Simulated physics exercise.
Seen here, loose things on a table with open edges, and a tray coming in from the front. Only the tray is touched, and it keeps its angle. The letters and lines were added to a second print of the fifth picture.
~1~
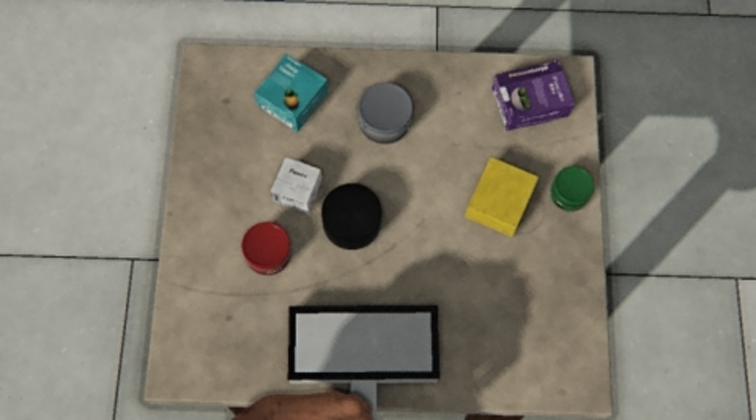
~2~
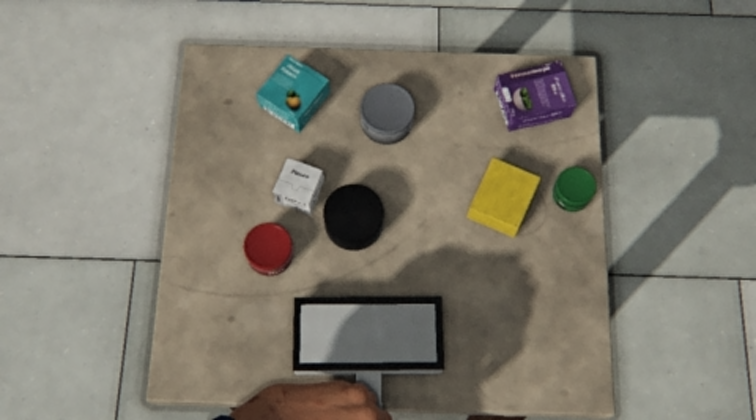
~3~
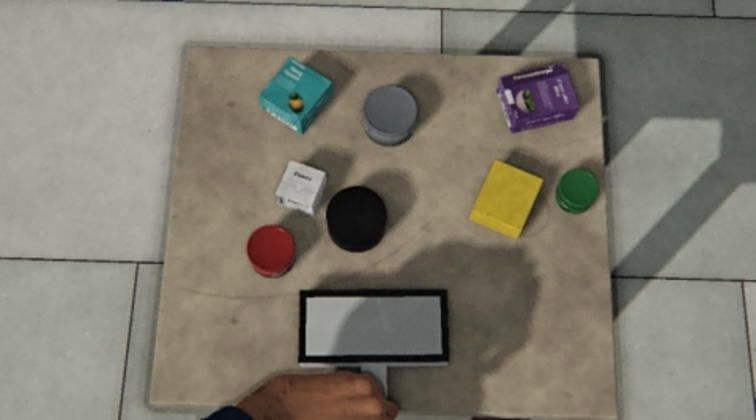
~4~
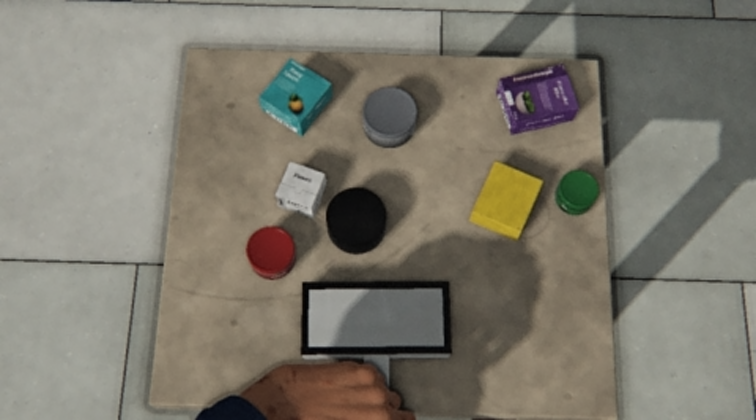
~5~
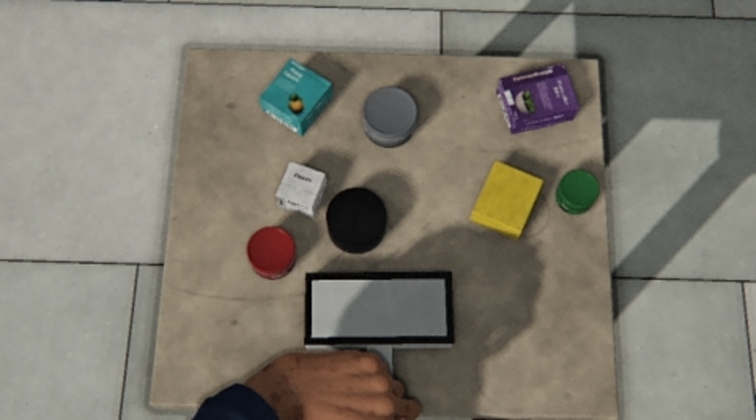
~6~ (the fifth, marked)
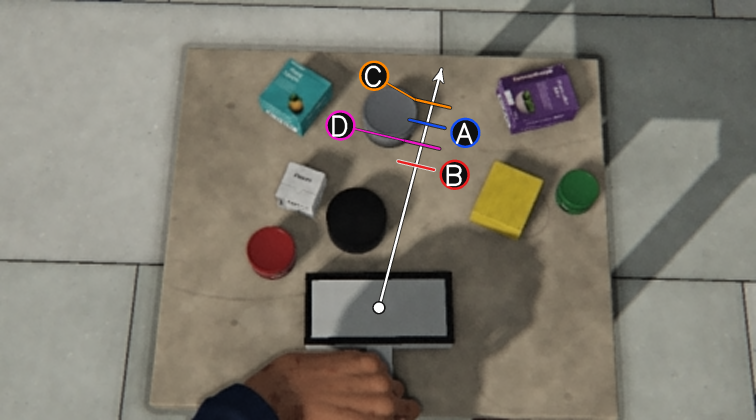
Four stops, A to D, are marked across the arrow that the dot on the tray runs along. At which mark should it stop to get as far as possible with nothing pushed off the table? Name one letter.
All is well up to C.
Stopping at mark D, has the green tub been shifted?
By then, no.
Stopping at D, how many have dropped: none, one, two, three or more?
In all, none.
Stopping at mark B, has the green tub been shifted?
No.
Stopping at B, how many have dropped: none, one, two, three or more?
In all, none.
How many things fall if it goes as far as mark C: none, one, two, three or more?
By then, none.
On the copy, A at (427, 124); B at (416, 165); C at (432, 103); D at (422, 145); the arrow from (379, 308) to (442, 69); the white dot at (379, 308).
On C. First, tray (399, 233); black tin (360, 172); green tub (576, 193).
Then, tray (418, 161); grey jar (402, 78); black tin (354, 103).
Finally, tray (432, 109); grey jar (407, 54); black tin (349, 56); nothing has fallen.
By contrast, A is safe but short; B is safe but short; D is safe but short.
